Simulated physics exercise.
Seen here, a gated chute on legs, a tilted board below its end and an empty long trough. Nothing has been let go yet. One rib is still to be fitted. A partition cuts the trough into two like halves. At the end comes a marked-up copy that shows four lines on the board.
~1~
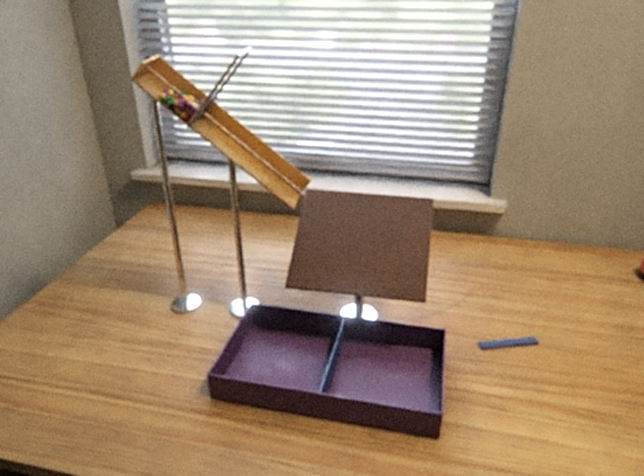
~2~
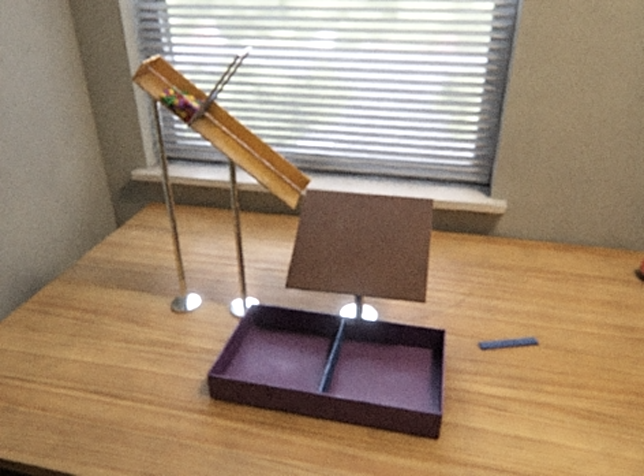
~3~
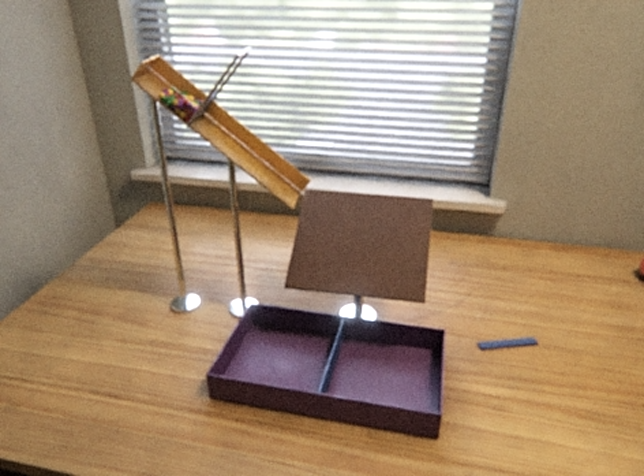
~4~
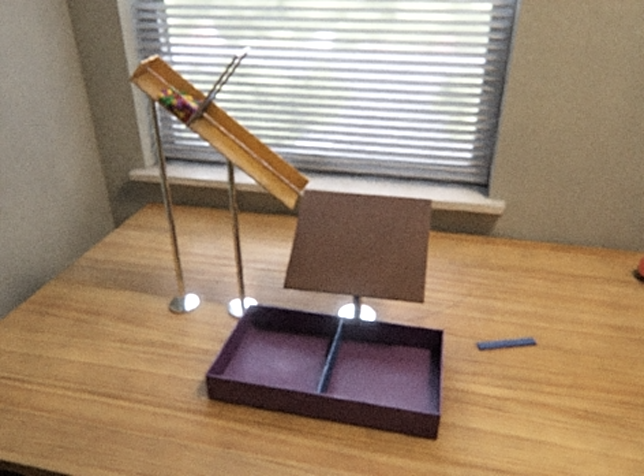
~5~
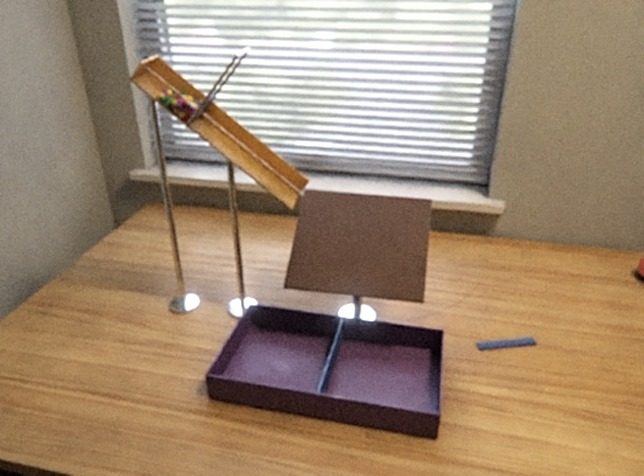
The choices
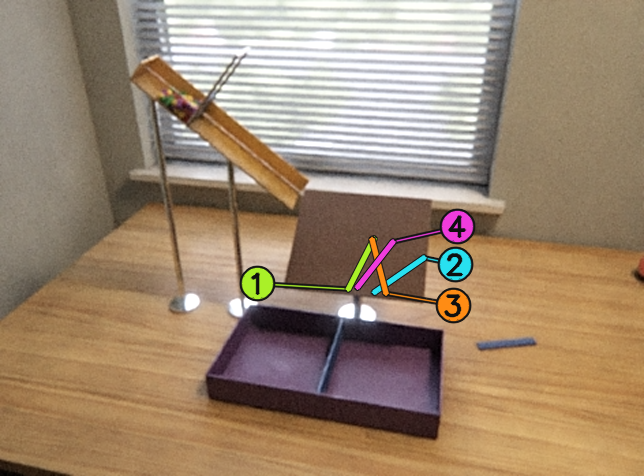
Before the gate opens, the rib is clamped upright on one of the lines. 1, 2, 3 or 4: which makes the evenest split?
It is 4.
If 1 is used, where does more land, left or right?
The left half.
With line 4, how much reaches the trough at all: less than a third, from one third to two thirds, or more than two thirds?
Line 4 gives more than two thirds.
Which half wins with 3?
Right.
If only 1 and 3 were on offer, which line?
Here it is line 1.
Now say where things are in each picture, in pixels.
Load behind the gate near (189, 105), round plastic beads; lip of the chute near (296, 202), sloping fairly steeply, in the first picture.
Middle of the board near (362, 241), tilted fairly steeply; middle of its low edge near (354, 294); of its high edge near (369, 193), in the second picture.
Front corners of the trough near (207, 374) and (441, 414); front end of its middle wall near (319, 393); gate still shut near (210, 99), in the third picture.
Middle of the load near (187, 105); lip near (295, 202), in the fourth picture.
Middle of the load near (187, 105); lip near (295, 202), in the fifth picture.
On the marked copy, line 1 from (373, 238) to (348, 289); line 2 from (424, 257) to (374, 292); line 3 from (372, 239) to (385, 293); line 4 from (393, 241) to (357, 287).
Choosing 1, of what is caught, the bulk in the left half, close to a quarter in the right.
Choosing 2, of what is caught, a small share in the left half, the bulk in the right.
Choosing 3, of what is caught, only a few in the left half, all but a few in the right.
Choosing 4, of what is caught, close to half in the left half, close to half in the right.
